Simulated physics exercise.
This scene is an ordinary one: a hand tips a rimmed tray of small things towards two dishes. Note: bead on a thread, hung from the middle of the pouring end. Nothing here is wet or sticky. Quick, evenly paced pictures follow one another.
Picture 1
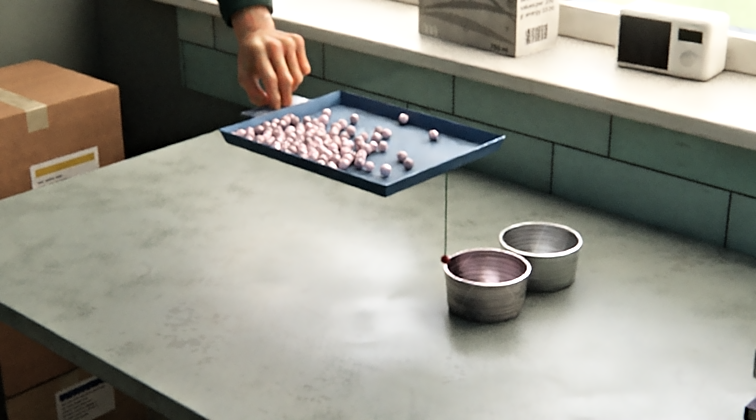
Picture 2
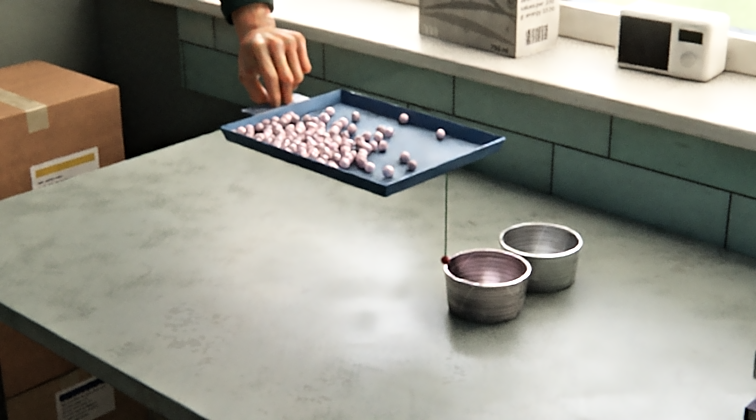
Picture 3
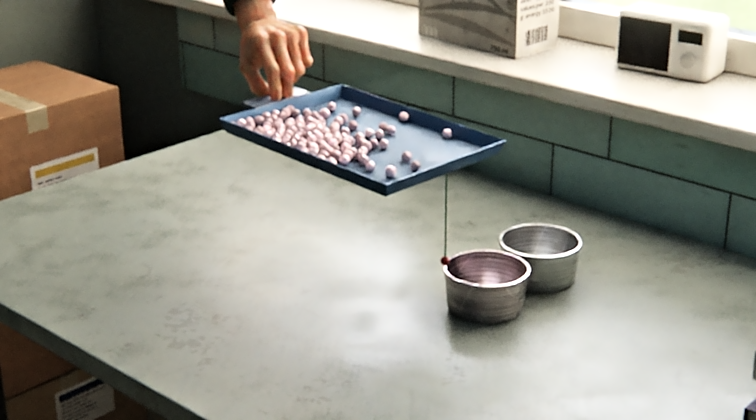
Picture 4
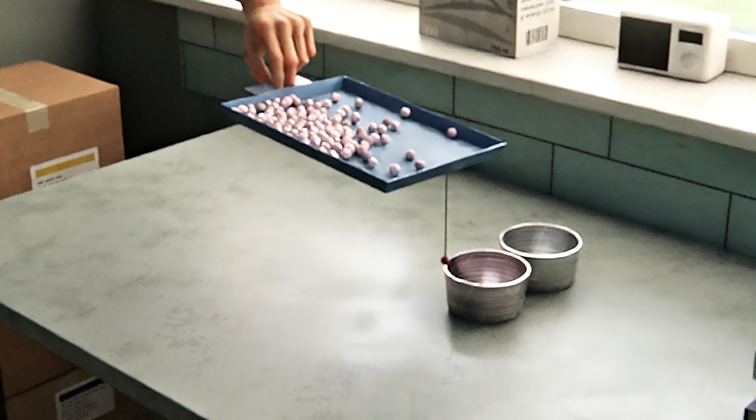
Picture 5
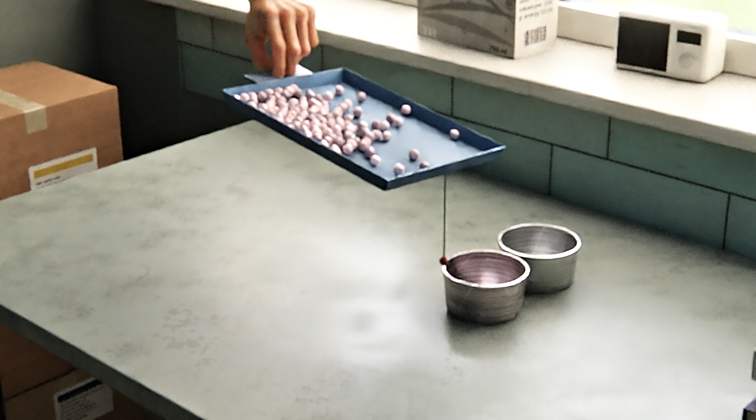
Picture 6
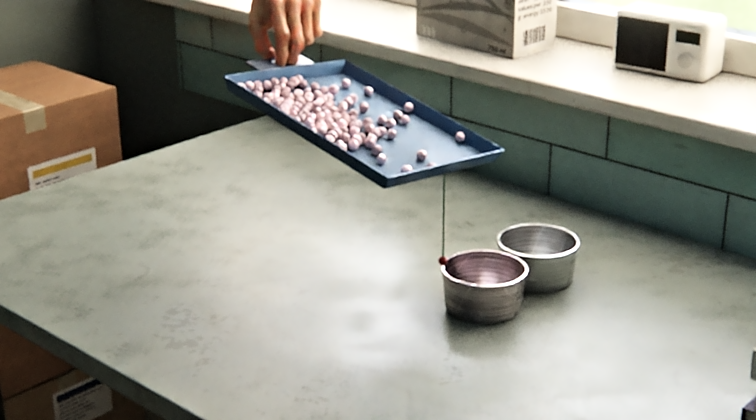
A hand at the upper left grips a blue rimmed tray of small pale pink balls above a grey tabletop, seen from a fixed, slightly raised view. Two metal dishes stand below at the right, a dark red bead hanging beside them, with boxes at the left and a white device on the sill. The hand gradually raises the tray's near end, tilting it rightward, and the balls shift slightly.
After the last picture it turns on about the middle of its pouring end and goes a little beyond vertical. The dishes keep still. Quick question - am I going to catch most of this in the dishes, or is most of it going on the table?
You'll catch most of it in the dishes.
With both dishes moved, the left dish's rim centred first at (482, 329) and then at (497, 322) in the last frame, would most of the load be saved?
First shift, a minority share; second shift, a minority share.
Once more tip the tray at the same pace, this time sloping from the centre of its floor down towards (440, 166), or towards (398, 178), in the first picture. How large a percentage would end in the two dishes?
Shares: 50 %, then 0 %.
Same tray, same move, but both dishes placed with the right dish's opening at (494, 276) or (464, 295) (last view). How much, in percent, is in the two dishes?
The first try gives 20 per cent, the second 0 per cent.
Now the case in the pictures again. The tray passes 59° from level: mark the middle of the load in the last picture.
(486, 177).
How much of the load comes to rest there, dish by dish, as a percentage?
Around 40 in a hundred in the left dish and around 40 in a hundred in the right dish.
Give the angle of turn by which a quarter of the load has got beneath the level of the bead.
It sits at roughly 50°.
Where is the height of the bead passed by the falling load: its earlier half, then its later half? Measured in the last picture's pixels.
(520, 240) for the early half, (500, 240) for the late half.
Soon after the last picture, tray tipped steeply; about half on the tray; a small part in the left dish; about a quarter in the right dish; a stray few outside both; a small part in the air.
A little later, tray tipped right over; about a third in the left dish; about a third in the right dish; about a quarter outside both; a stray few in the air.
Later still, tray tipped past a quarter turn; about a third in the left dish; about a third in the right dish; about a quarter outside both.
By the end, tray tipped past a quarter turn; about a third in the left dish; about a third in the right dish; about a quarter outside both.
